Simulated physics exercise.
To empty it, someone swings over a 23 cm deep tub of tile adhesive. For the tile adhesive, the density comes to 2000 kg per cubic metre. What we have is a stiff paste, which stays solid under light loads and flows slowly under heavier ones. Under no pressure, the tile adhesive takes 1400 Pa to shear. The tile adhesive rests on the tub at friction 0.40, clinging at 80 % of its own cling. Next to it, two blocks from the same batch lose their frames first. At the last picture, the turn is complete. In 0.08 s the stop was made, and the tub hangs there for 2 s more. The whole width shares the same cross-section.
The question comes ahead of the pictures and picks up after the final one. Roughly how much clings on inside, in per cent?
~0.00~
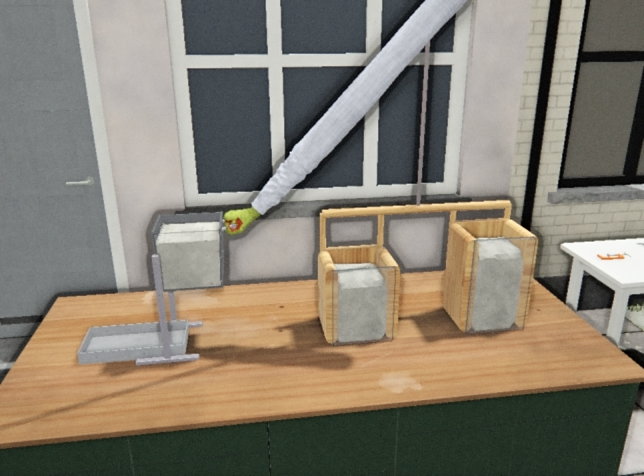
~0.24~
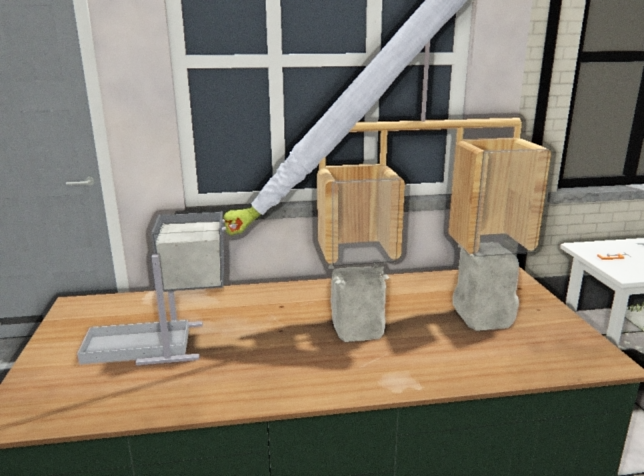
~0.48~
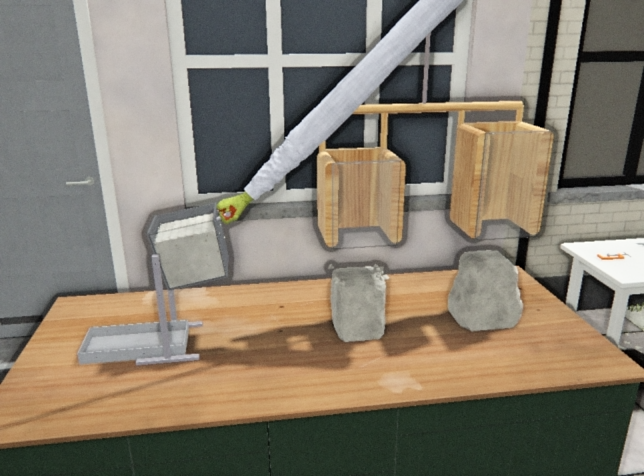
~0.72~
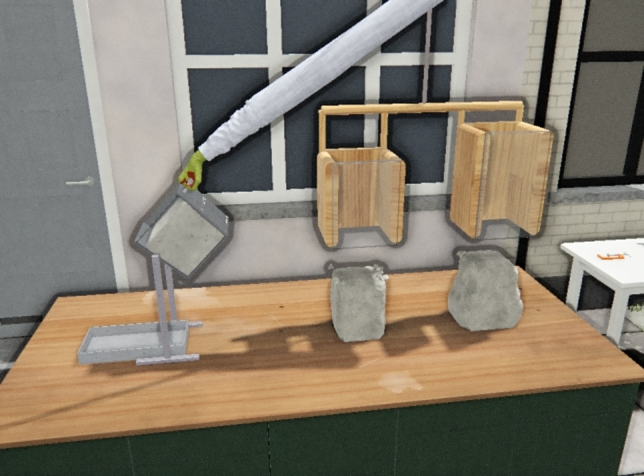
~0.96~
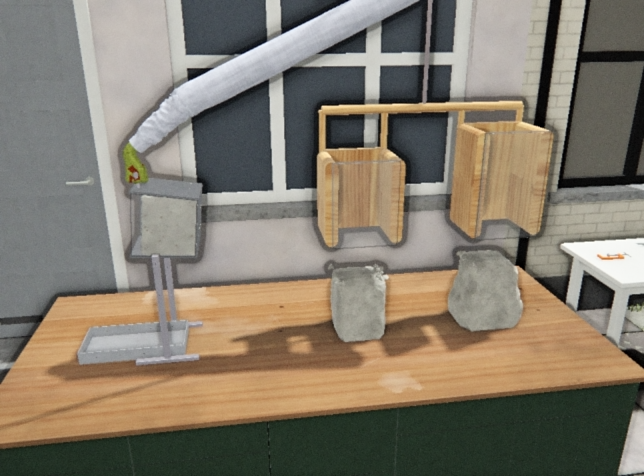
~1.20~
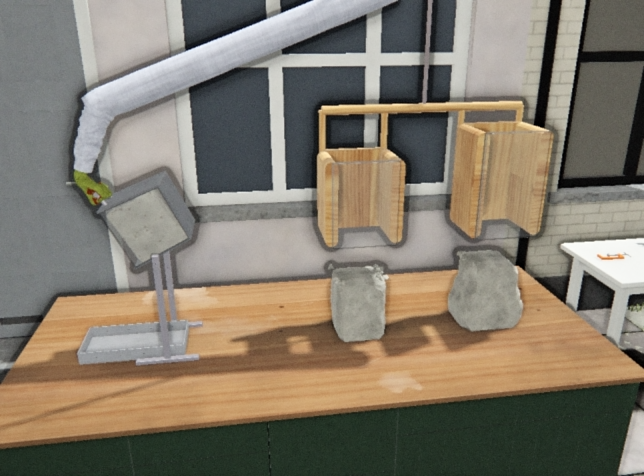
Roughly 8 per cent.
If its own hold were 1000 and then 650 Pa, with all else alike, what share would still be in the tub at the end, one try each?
First 8 %, second 6 %.
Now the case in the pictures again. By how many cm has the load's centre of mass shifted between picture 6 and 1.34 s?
The distance comes to some 6 cm.
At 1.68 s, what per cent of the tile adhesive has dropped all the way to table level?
Roughly 35 per cent.
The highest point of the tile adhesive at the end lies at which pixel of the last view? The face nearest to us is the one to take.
The highest point is near (183, 231) in the last picture.
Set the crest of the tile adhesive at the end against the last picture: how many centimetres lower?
Roughly 15 cm.
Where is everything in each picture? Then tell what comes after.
Handle-side rim at (219, 230), tilt 0 degrees; highest point of the tile adhesive at (212, 239); test blocks 27 cm, 35 cm high (left to right), in the first picture.
Handle-side rim at (219, 230), tilt 0 degrees; highest point of the tile adhesive at (212, 239); test blocks 27 cm, 33 cm high (left to right), in the second picture.
Handle-side rim at (213, 220), tilt 10 degrees; highest point of the tile adhesive at (210, 231); test blocks 27 cm, 30 cm high (left to right), in the third picture.
Handle-side rim at (177, 195), tilt 46 degrees; highest point of the tile adhesive at (185, 205); test blocks 27 cm, 30 cm high (left to right), in the fourth picture.
Handle-side rim at (130, 194), tilt 83 degrees; highest point of the tile adhesive at (146, 197); test blocks 27 cm, 30 cm high (left to right), in the fifth picture.
Handle-side rim at (99, 214), tilt 114 degrees; highest point of the tile adhesive at (152, 192); test blocks 27 cm, 30 cm high (left to right), in the sixth picture.
By 1.34 s, the tub is at 115 degrees and holds 84 %.
By 1.51 s, the tub is at 115 degrees and holds 35 %.
By 1.68 s, the tub is at 115 degrees and holds 8 %.
By 1.85 s, the tub is at 115 degrees and holds 8 %.
By 3.20 s, at the end, the tub is at 115 degrees and holds 8 %.
